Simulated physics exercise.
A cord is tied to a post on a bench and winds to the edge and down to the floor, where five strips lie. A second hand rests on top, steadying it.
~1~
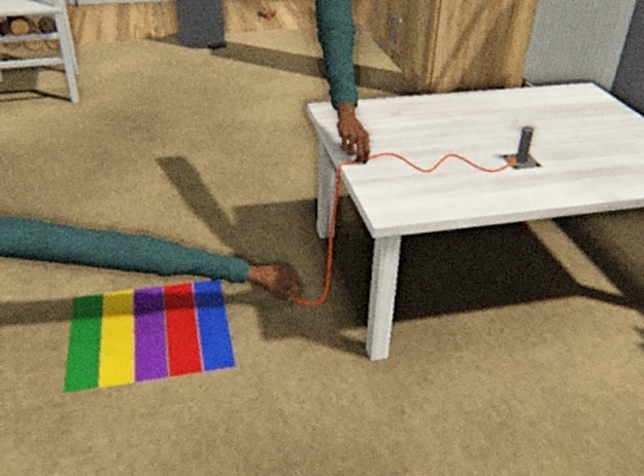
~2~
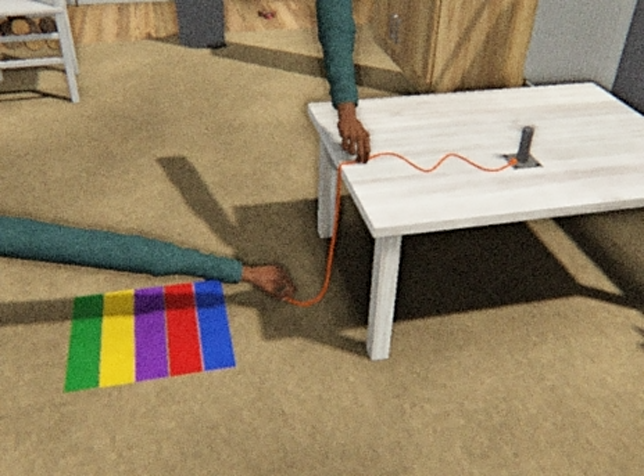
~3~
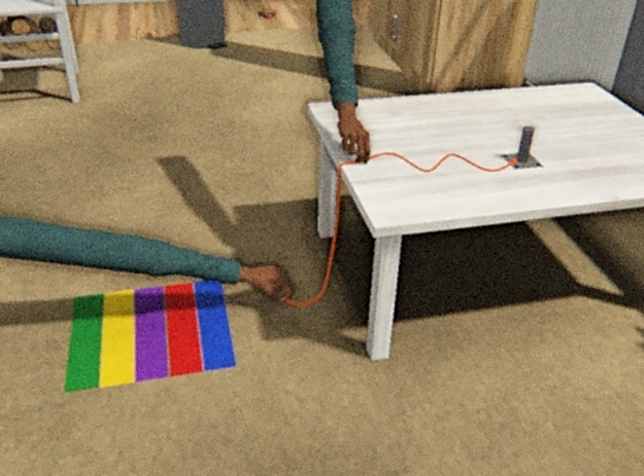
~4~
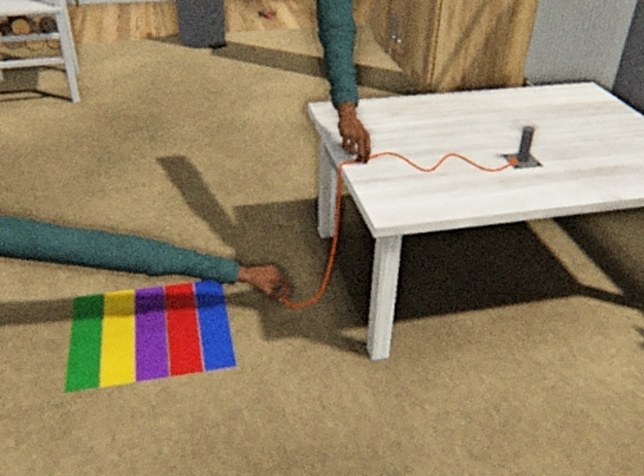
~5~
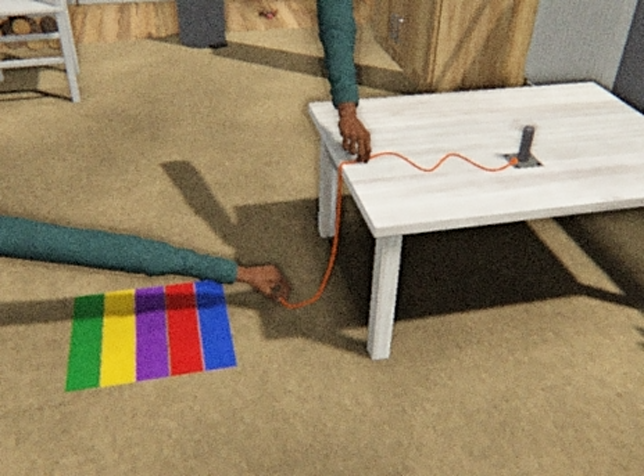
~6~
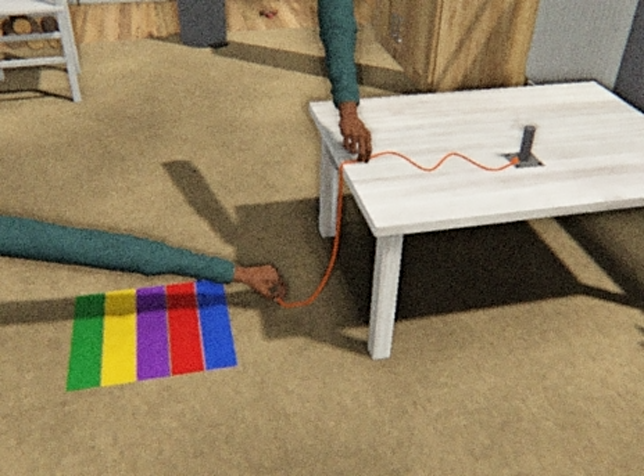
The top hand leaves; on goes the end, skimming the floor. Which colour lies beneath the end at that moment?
Yellow.
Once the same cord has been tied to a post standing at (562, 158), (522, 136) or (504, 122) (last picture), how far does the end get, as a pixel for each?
Roughly (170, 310), (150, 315) and (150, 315), try by try.
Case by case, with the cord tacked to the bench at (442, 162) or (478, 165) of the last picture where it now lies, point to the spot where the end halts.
Estimates in sequence: (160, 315) then (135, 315).
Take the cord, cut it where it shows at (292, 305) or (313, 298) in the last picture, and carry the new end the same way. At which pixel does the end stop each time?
Respectively (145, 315) and (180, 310).
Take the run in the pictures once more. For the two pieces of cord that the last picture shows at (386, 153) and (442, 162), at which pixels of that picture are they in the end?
In that view they reach (334, 178) and (412, 165).
Soon after, end near (178, 311); over red.
Then, end near (141, 316); over purple.
At full stretch, end near (120, 319); over yellow. The end stops over the yellow strip.
